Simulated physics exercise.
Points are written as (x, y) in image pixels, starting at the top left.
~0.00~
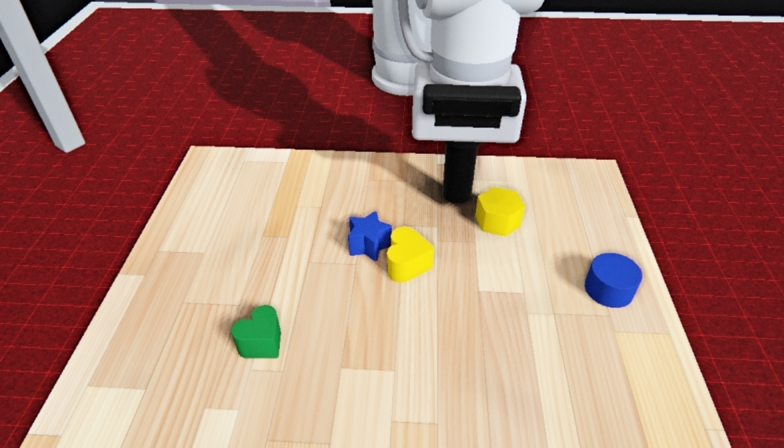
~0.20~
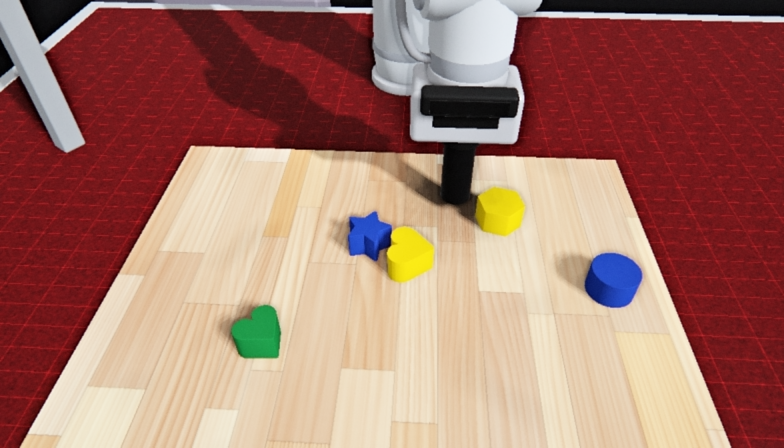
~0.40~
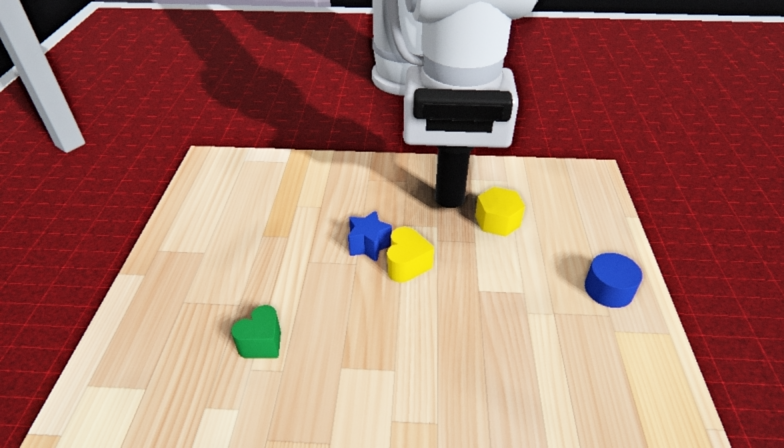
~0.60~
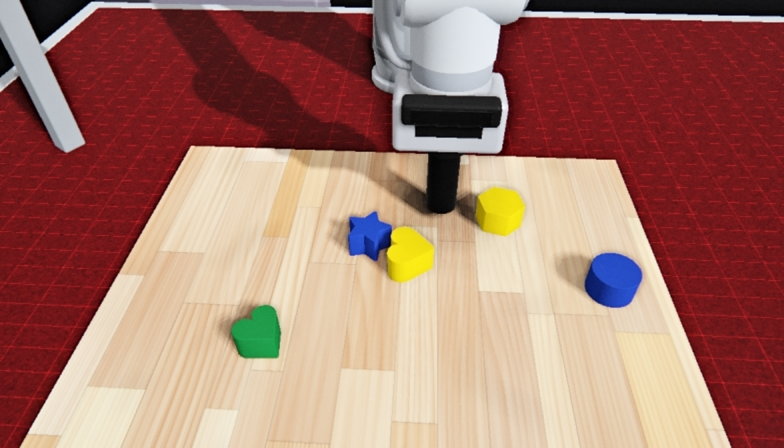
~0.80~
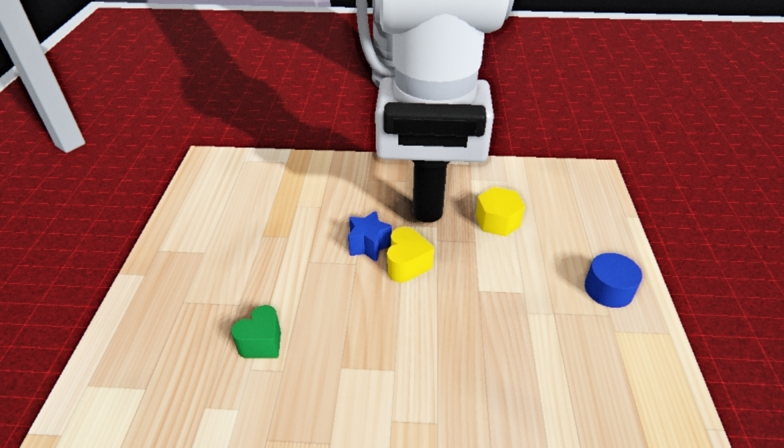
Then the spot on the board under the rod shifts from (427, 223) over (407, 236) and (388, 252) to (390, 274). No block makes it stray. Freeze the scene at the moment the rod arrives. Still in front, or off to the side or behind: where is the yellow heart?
The rod should keep driving it forward.
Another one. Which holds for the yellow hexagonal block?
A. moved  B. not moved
My answer is option B.
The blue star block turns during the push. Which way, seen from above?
Bird's-eye view: Clockwise.
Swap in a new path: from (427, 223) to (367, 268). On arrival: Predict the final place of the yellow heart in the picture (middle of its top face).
Put as a pixel place, it's (399, 266).
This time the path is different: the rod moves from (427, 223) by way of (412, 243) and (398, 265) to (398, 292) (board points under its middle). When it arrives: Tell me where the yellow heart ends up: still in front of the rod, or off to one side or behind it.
The rod keeps it before itself.
The first path, step by step. Halfway along, rod at (396, 234); blue star block at (363, 228), turned 20° clockwise; yellow heart at (405, 252), turned 20° anticlockwise.
At the end, rod at (390, 264); blue star block at (354, 233), turned 55° clockwise; yellow heart at (416, 276), turned 75° anticlockwise; yellow hexagonal block not moved.
